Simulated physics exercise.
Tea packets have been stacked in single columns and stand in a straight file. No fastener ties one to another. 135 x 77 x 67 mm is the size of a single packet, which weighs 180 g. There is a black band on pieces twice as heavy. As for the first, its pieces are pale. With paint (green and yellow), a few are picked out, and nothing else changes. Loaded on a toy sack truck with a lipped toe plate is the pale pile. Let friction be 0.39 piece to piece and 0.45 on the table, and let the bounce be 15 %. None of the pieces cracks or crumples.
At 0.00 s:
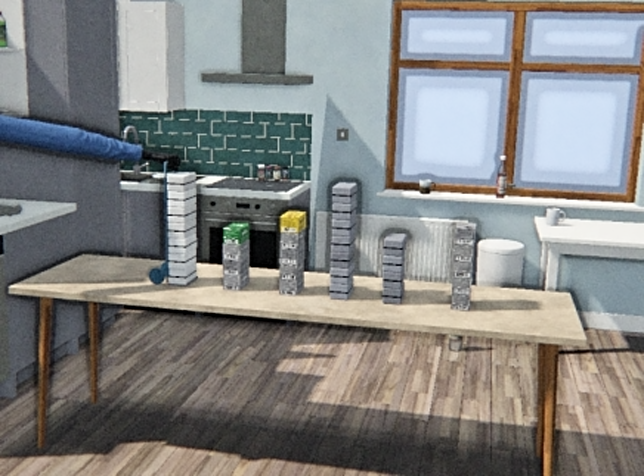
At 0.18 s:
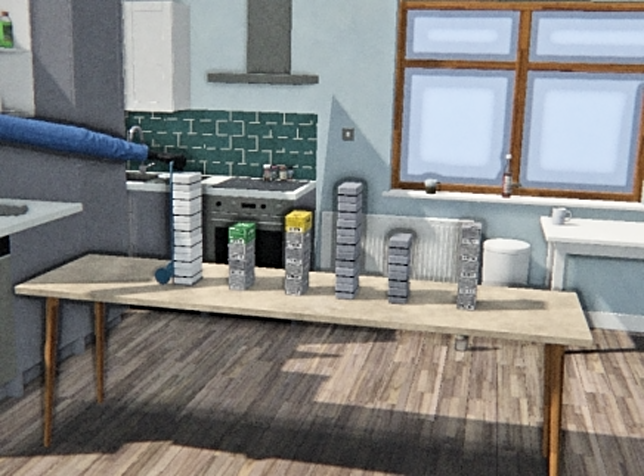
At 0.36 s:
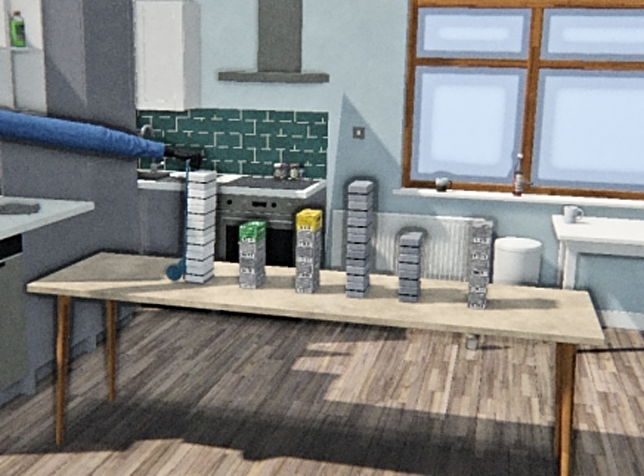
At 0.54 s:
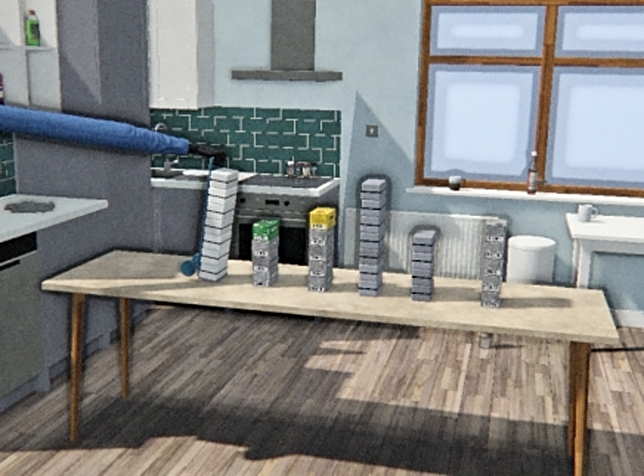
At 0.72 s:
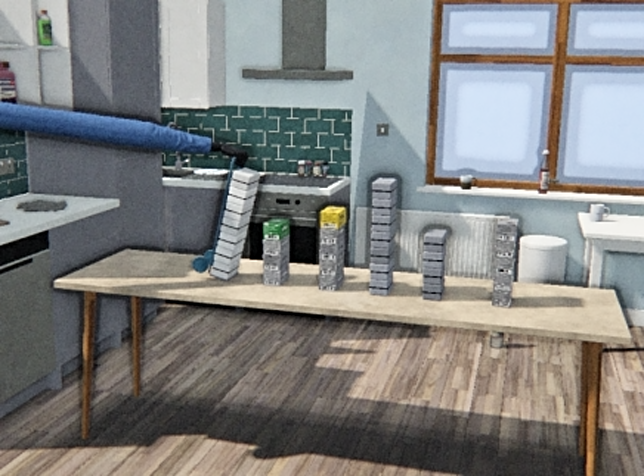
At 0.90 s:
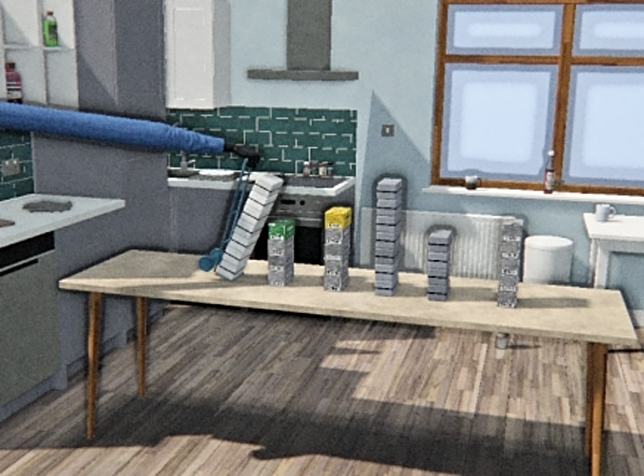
The clip opens on six upright stacks lined up on a kitchen table, with a blue arm reaching in from the left to a small blue frame behind the pale stack. The frame tilts rightward and the pale stack leans increasingly towards the green-topped one, while the others stay still.
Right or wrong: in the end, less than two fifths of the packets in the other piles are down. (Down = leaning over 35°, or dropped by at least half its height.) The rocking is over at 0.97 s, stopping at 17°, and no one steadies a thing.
Wrong, more than two fifths are.
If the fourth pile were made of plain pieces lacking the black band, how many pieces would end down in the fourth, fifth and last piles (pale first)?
Count down, pile by pile - fourth 6, fifth 4, last 5.
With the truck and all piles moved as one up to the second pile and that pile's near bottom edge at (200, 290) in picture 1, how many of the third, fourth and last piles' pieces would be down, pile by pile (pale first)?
In that case third pile 4, fourth pile 0, last pile 0.
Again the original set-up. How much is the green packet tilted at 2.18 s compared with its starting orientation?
Roughly 40 degrees.
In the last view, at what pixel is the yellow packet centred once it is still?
Its centre ends up near pixel (443, 265) in the last picture.
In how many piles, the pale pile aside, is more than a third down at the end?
That would be 5 of them.
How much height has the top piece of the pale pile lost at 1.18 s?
Roughly 18 cm lower.
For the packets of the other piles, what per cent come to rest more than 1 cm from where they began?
The share is 100 per cent.
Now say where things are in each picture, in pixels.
In the first picture (places mark the middle of the side facing us; the camera pans a little), truck frame (166, 187) 0° forward; yellow packet (289, 225); green packet (232, 237); the rest undisturbed.
The second picture shows truck frame (172, 187) 0° forward; yellow packet (295, 225).
The third picture shows truck frame (187, 185) 3° forward; yellow packet (306, 223).
The fourth picture shows truck frame (209, 183) 8° forward, top of the pale pile leaning 8°; yellow packet (318, 221); the rest undisturbed.
The fifth picture shows truck frame (229, 182) 13° forward, top of the pale pile leaning 14°; yellow packet (329, 220); the rest undisturbed.
The sixth picture shows truck frame (239, 183) 17° forward, top of the pale pile leaning 24°; yellow packet (334, 221); green packet (277, 233); the rest undisturbed.
After 1.18 s, 7 of the pale pile down; none of the 25 other packets down, 7 disturbed; green packet leaning 16°; yellow packet shifted 11 mm.
After 1.52 s, 7 of the pale pile down; 4 of the 25 other packets down; green packet leaning 28°, 11 cm lower; yellow packet leaning 13°, 22 mm lower.
After 2.18 s, 7 of the pale pile down; 16 of the 25 other packets down; yellow packet leaning 44°, 9 cm lower; green packet leaning 36°, 14 cm lower.
After 2.70 s, 7 of the pale pile down; 25 of the 25 other packets down; yellow packet leaning 47°, 17 cm lower; green packet leaning 36°, 14 cm lower.
By the end (3.3 s), 7 of the pale pile down; 25 of the 25 other packets down; yellow packet leaning 47°, 17 cm lower; green packet leaning 37°, 14 cm lower. That is 100 per cent. As the last picture would show them, middles, yellow packet near (443, 265), green packet near (357, 268).
